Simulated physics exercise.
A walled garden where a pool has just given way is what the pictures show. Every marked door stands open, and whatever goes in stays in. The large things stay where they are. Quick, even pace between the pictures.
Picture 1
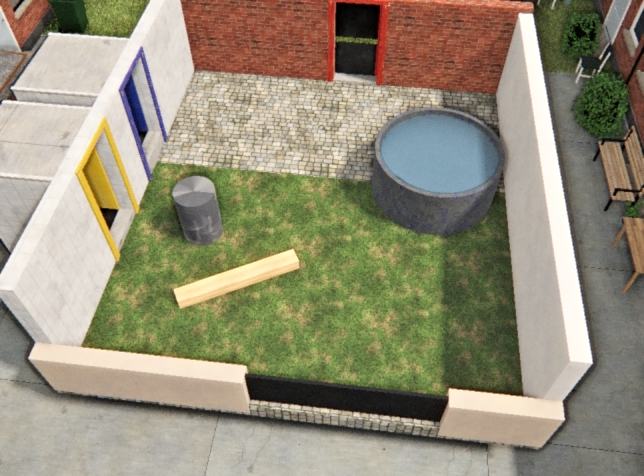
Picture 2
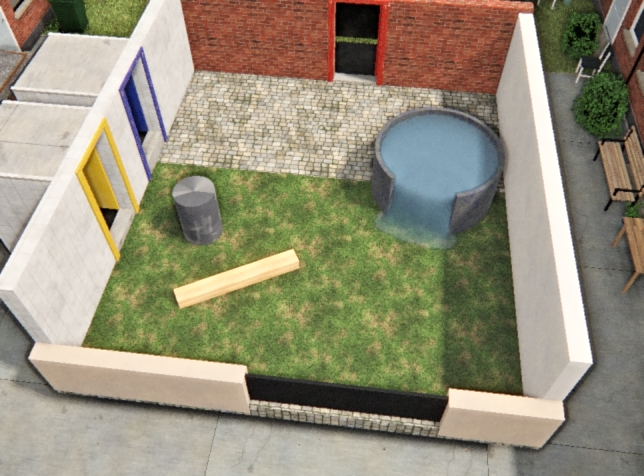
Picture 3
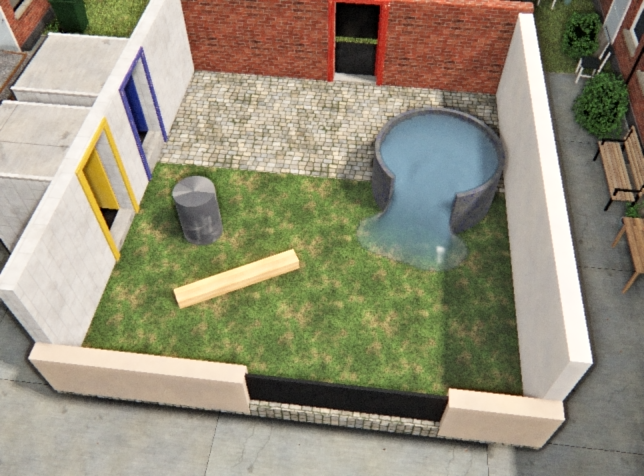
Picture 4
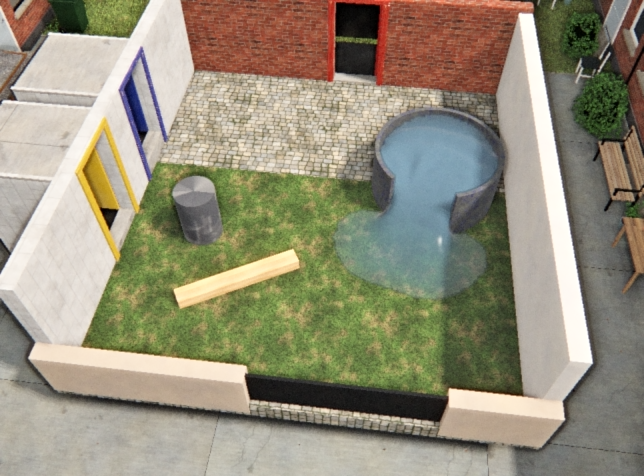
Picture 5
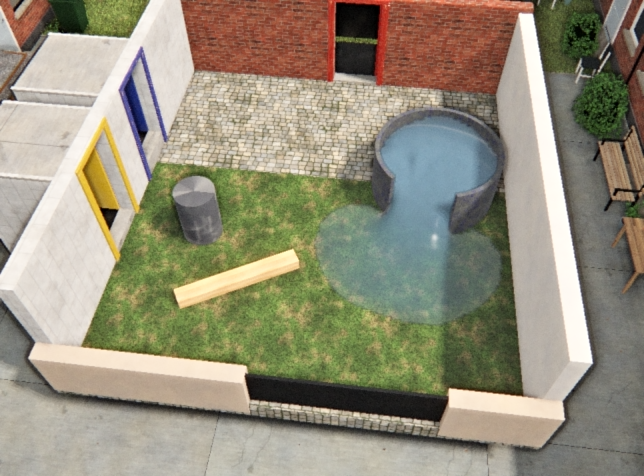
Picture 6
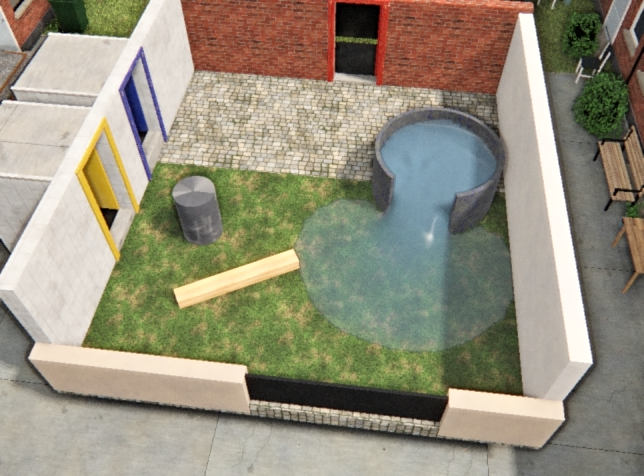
Water bursts from a round grey tank at the right of a walled garden, seen from high above by a still camera. A yellow-framed and a blue-framed doorway stand at left, a red-edged one in the brick back wall, with a grey drum and pale timber beam on the grass. The tank's front opens, and water pours out, spreading forward in a widening, rounded sheet towards the beam.
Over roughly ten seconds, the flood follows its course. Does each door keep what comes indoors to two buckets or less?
In order: Yellow door: Up to two buckets; blue door: Up to two buckets; red door: Up to two buckets.
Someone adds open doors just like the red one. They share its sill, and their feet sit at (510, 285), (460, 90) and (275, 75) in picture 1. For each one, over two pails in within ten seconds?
Doors one to three: Beats it / does not reach it / does not reach it.
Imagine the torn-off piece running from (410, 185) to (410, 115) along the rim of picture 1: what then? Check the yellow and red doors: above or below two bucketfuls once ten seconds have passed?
As I see it, the yellow door stays short of it and the red door tops the mark.
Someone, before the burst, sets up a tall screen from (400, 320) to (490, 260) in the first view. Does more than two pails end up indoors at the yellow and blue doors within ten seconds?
The yellow falls short; the blue falls short.
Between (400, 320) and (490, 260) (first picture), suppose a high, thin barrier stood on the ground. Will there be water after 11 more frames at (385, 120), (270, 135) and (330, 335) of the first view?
Taking the points in order - unwetted, unwetted, wetted.
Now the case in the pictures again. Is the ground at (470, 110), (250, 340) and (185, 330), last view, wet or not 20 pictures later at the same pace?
First spot not wet, second inundated, third inundated.
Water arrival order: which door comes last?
It is the red door.
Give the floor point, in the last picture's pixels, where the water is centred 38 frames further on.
The water's centre sits above (344, 280).
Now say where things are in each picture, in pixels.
In the first frame, still water in the round tank at (439, 153).
In the second frame, water pours out at (418, 215) and has run to (378, 221).
In the third frame, water pours out at (418, 218) and has run to (362, 239).
In the fourth frame, the front is at (349, 264), out from the gap at (417, 220).
In the fifth frame, water pours out at (417, 220) and has run to (349, 296).
In the sixth frame, water pours out at (417, 219) and has run to (338, 322).
A moment on, water covers 30 % of the floor; the yellow door not reached, the blue door not reached, the red door not reached.
Next, water covers 40 % of the floor; the yellow door not reached, the blue door not reached, the red door not reached.
Then, water covers 50 % of the floor; the yellow door not reached, the blue door not reached, the red door not reached.
Later, water covers 60 % of the floor; the yellow door wet at the sill, nothing in, the blue door not reached, the red door not reached.
In the end, water covers 95 % of the floor; the yellow door wet at the sill, nothing in, the blue door wet at the sill, nothing in, the red door wet at the sill, nothing in.
